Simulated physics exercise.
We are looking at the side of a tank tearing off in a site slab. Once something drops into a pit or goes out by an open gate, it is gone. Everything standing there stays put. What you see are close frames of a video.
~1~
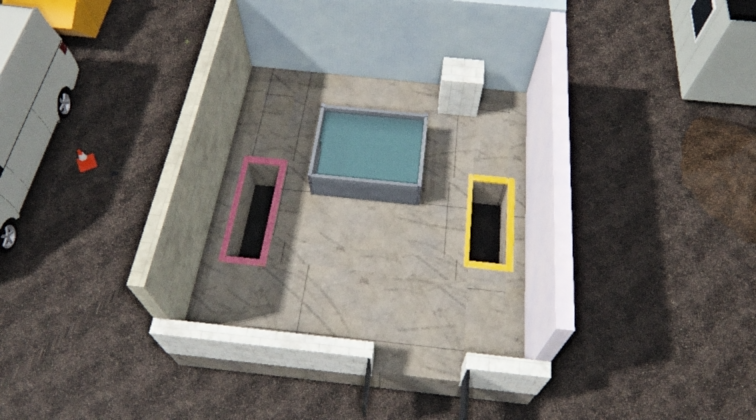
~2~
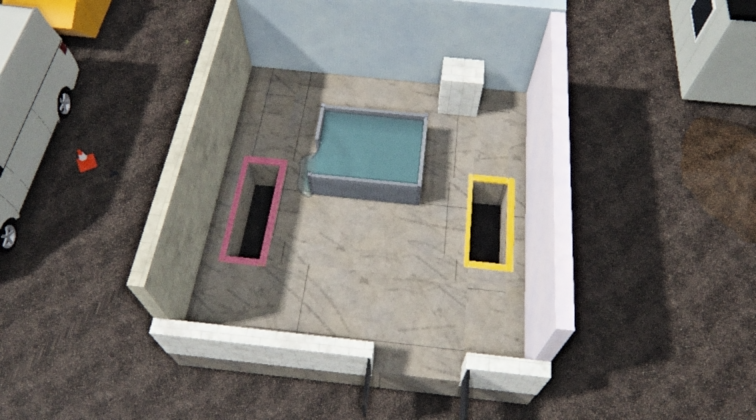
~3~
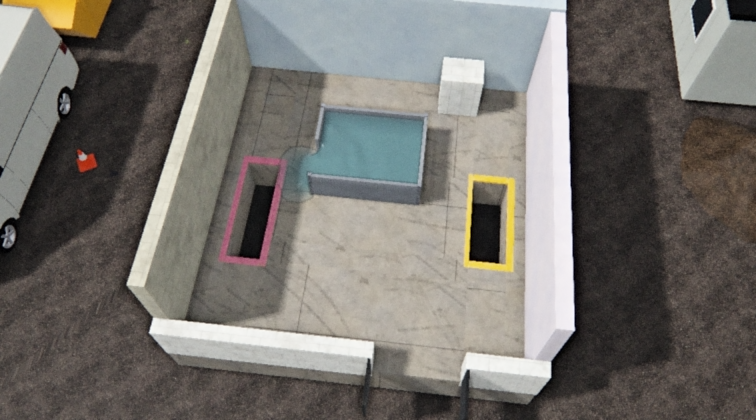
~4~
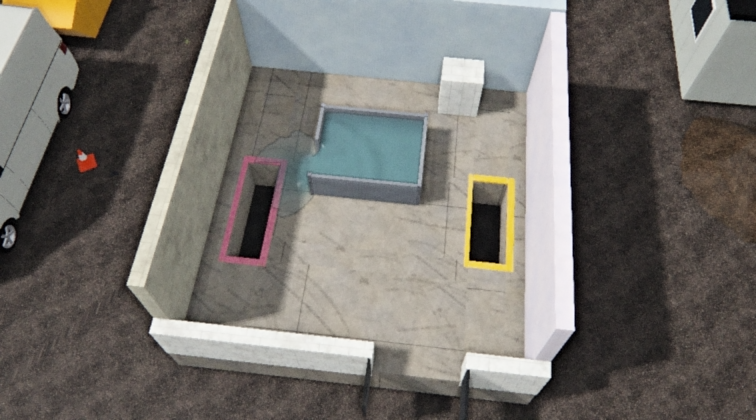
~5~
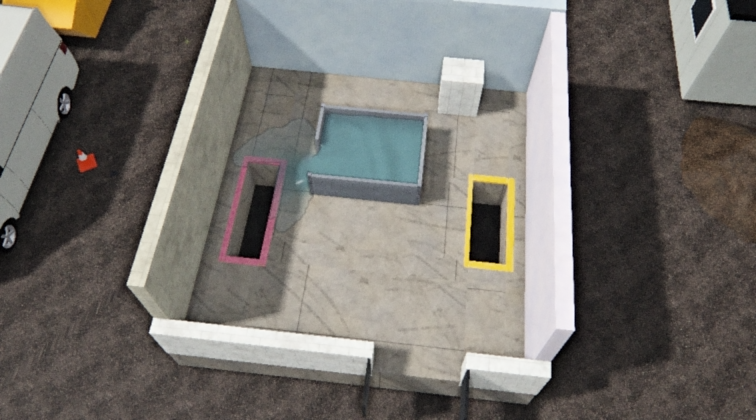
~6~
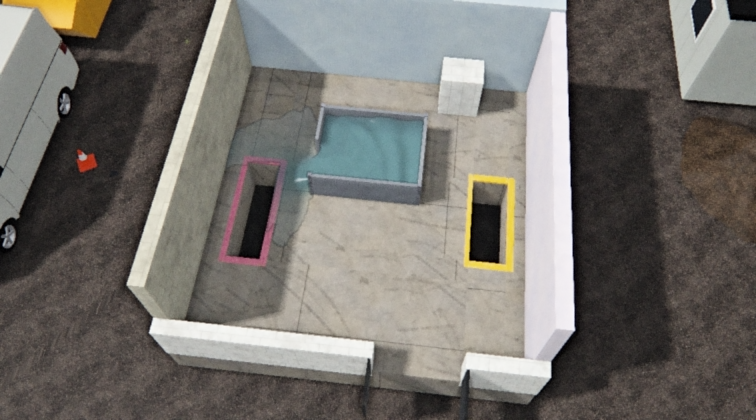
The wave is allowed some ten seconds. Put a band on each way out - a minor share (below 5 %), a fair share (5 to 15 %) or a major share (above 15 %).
Outcome: The gate fails to reach five per cent. The pink pit passes fifteen per cent. The yellow pit fails to reach five per cent.
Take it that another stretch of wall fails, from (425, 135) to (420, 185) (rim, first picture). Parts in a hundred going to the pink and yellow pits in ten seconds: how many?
Pink: 0 percent; yellow: 70 percent.
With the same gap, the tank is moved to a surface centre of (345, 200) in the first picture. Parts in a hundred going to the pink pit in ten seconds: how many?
I'd put the pink pit at 80 per cent of the whole.
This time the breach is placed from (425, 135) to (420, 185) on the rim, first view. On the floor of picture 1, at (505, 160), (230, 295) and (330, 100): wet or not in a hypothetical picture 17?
Soaked, then unsoaked, then unsoaked.
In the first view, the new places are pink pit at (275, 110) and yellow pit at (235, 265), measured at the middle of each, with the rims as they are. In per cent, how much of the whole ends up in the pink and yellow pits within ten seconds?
Per cent by pit - pink: 35 / yellow: 40.
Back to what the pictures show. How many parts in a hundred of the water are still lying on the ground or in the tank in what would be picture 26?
Roughly 62 percent.
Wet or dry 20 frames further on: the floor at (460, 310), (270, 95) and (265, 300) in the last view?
Point by point: Unwetted; swamped; unwetted.
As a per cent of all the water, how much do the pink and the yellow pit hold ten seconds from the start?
Roughly 62 percent first, and 0 percent second.
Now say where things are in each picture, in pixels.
Still water in the tank at (370, 147), in the first frame.
The front is at (306, 159), out from the gap at (317, 170), in the second frame.
Water pours out at (317, 171) and has run to (283, 162), in the third frame.
The front is at (261, 157), out from the gap at (317, 171), in the fourth frame.
Water pours out at (317, 171) and has run to (239, 155), in the fifth frame.
Water pours out at (317, 171) and has run to (234, 138), in the sixth frame.
A moment on, water covers 10 % of the floor; the gate 0 %, the pink pit 15 %, the yellow pit 0 %.
Next, water covers 15 % of the floor; the gate 0 %, the pink pit 27 %, the yellow pit 0 %.
Then, water covers 20 % of the floor; the gate 0 %, the pink pit 38 %, the yellow pit 0 %.
Later, water covers 30 % of the floor; the gate 0 %, the pink pit 52 %, the yellow pit 0 %.
In the end, water covers 35 % of the floor; the gate 0 %, the pink pit 63 %, the yellow pit 1 %.
